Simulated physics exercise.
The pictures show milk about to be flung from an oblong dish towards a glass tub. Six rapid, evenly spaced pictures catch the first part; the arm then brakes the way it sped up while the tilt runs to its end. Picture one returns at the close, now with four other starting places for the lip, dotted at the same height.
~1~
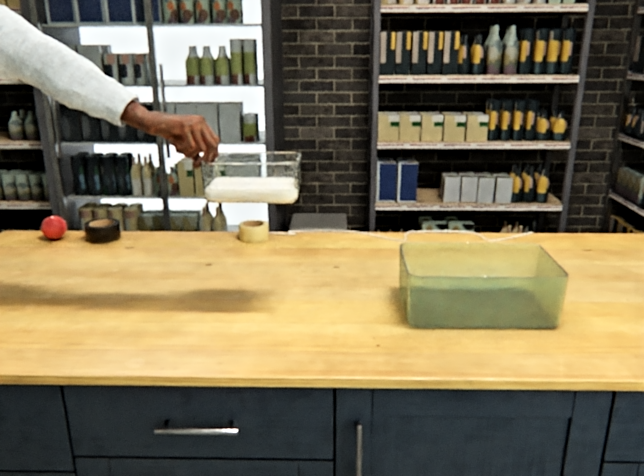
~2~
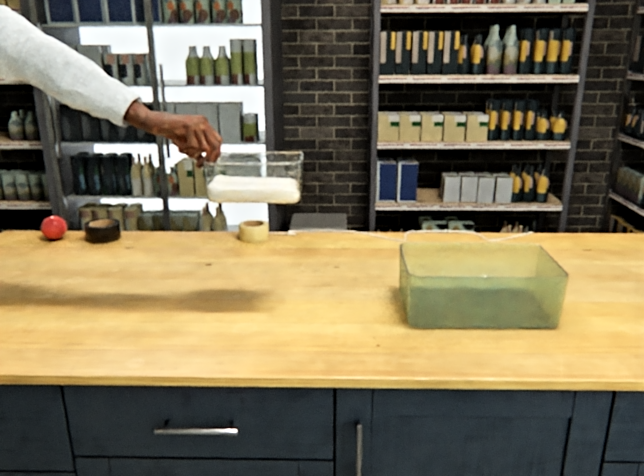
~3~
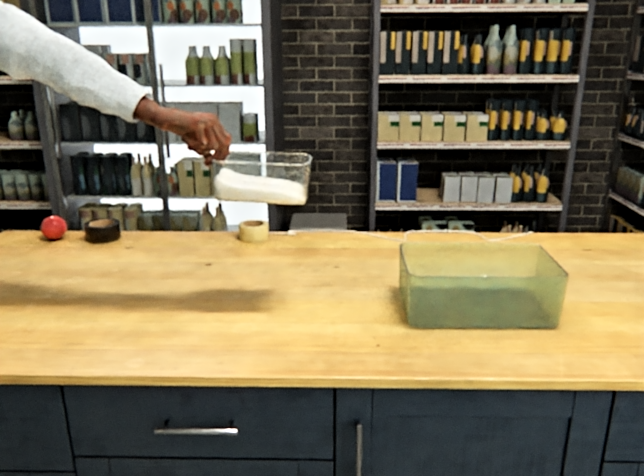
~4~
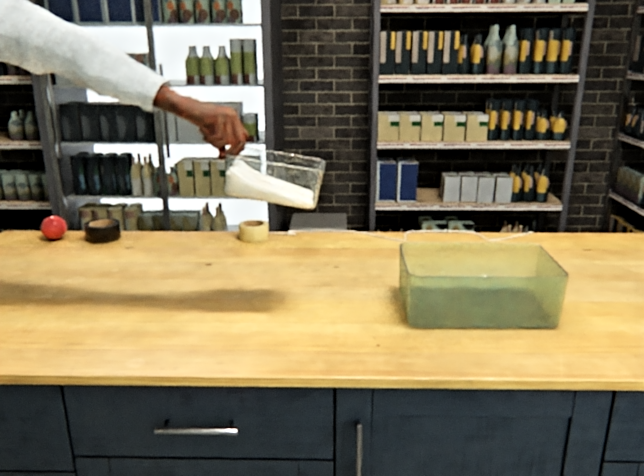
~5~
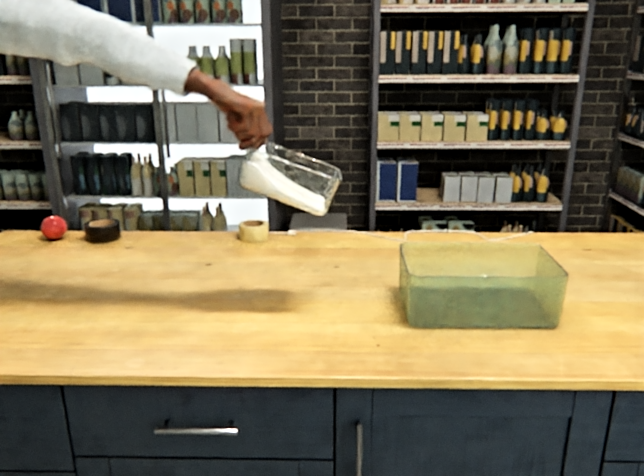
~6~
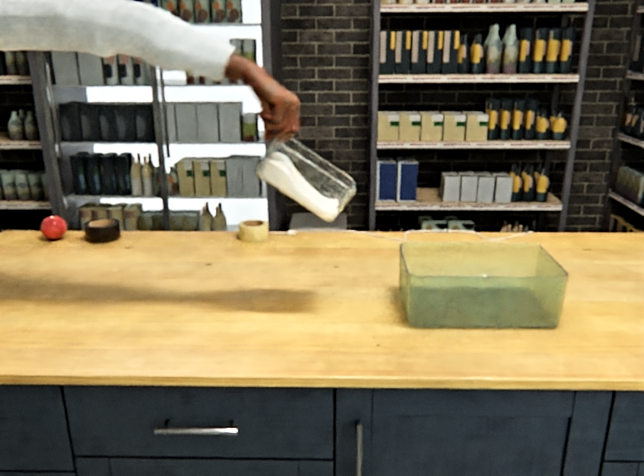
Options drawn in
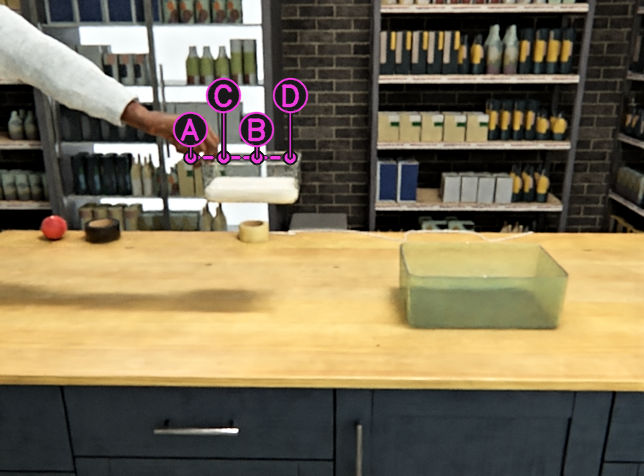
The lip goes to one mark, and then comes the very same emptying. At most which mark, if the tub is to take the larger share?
B will do.
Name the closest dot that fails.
Here it is dot C.
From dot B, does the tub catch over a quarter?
Yes.
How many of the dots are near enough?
Two.
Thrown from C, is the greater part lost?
Yes, that goes wrong.
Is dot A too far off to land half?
Yes.
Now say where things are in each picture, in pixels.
Upright, lip at (298, 157); tub from (407, 325) to (559, 326); nothing has left yet.
Upright, lip at (300, 157); nothing has left yet.
Tipped about 2°, lip at (309, 159); nothing has left yet.
Tipped about 9°, lip at (322, 165); nothing has left yet.
Tipped about 20°, lip at (339, 174); nothing has left yet.
Tipped about 34°, lip at (354, 185); nothing has left yet.
On the marked copy, A at (190, 157); B at (256, 157); C at (223, 157); D at (290, 157).
If A is chosen, about 3 % lands in the tub, 93 % falls short and 4 % goes beside or beyond.
If B is chosen, about 70 % lands in the tub, 24 % falls short and 6 % goes beside or beyond.
If C is chosen, about 29 % lands in the tub, 66 % falls short and 5 % goes beside or beyond.
If D is chosen, about 71 % lands in the tub, 20 % falls short and 9 % goes beside or beyond.
